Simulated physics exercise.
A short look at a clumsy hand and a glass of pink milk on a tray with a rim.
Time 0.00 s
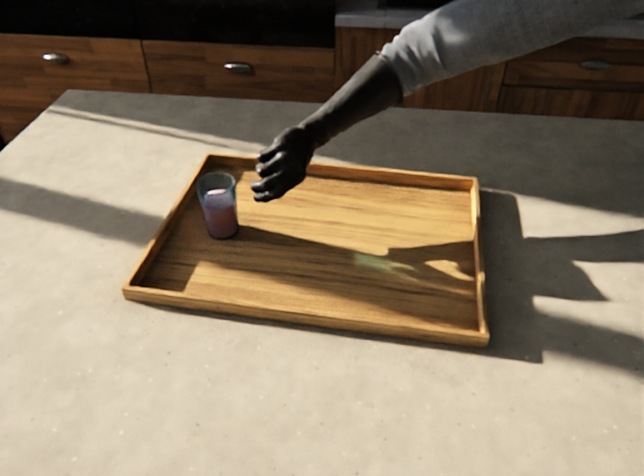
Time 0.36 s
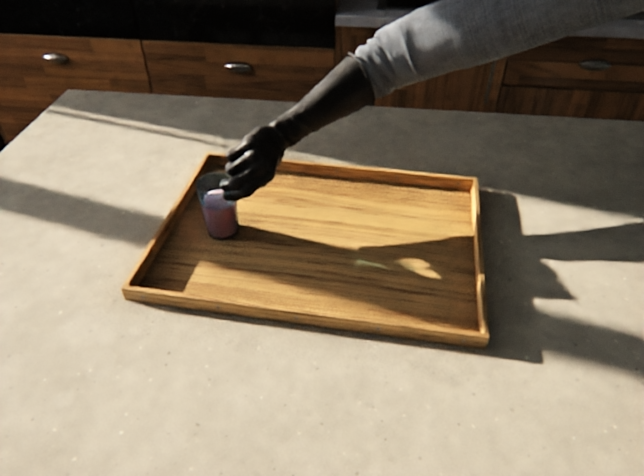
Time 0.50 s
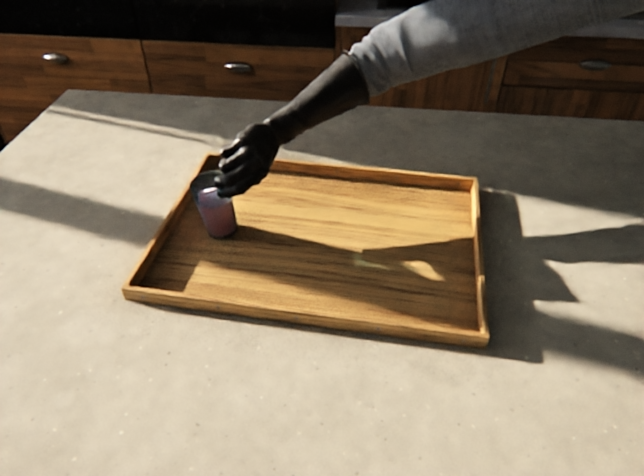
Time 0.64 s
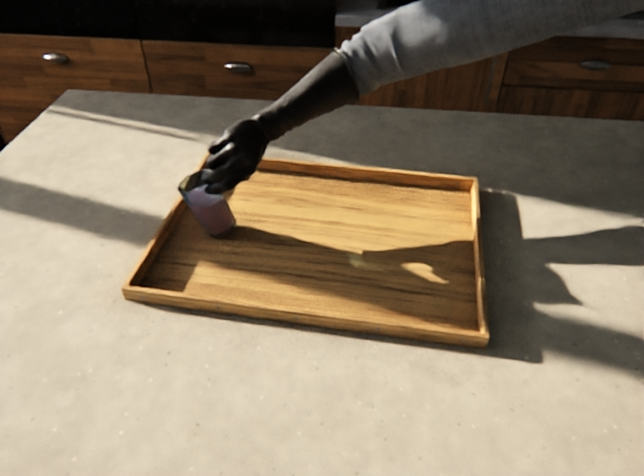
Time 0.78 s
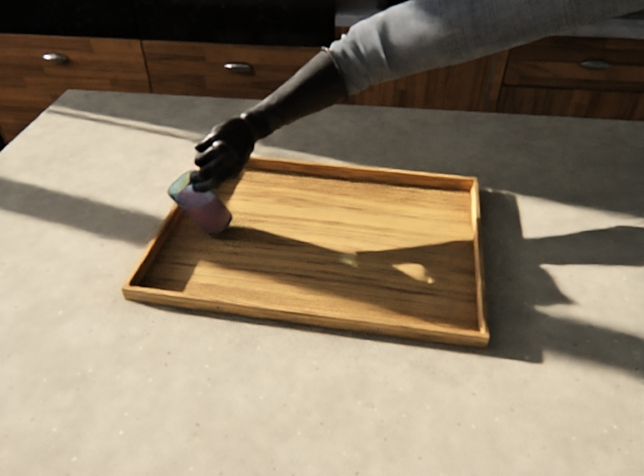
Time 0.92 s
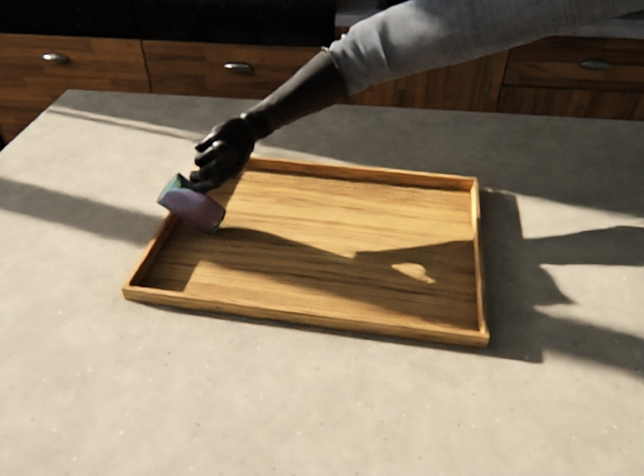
A dark hand reaches left to a glass of pink liquid standing on a rimmed wooden tray, and its fingers push against the glass's side, tilting it steadily leftward until it leans steeply over the tray's edge.
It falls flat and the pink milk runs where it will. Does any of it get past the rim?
I'd say the spill will reach past the tray.
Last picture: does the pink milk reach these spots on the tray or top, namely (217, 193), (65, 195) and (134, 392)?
I'd call the first one safe, the middle one covered and the final one safe.
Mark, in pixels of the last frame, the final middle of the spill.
Around (24, 222).
After 1.5 s, the glass lies across the rim; the puddle covers about as much as a plate; it spreads outside the tray.
After 2.2 s, the puddle covers about as much as a tray; it spreads outside the tray.
After 3.6 s, the puddle covers about as much as a tray; it spreads outside the tray.
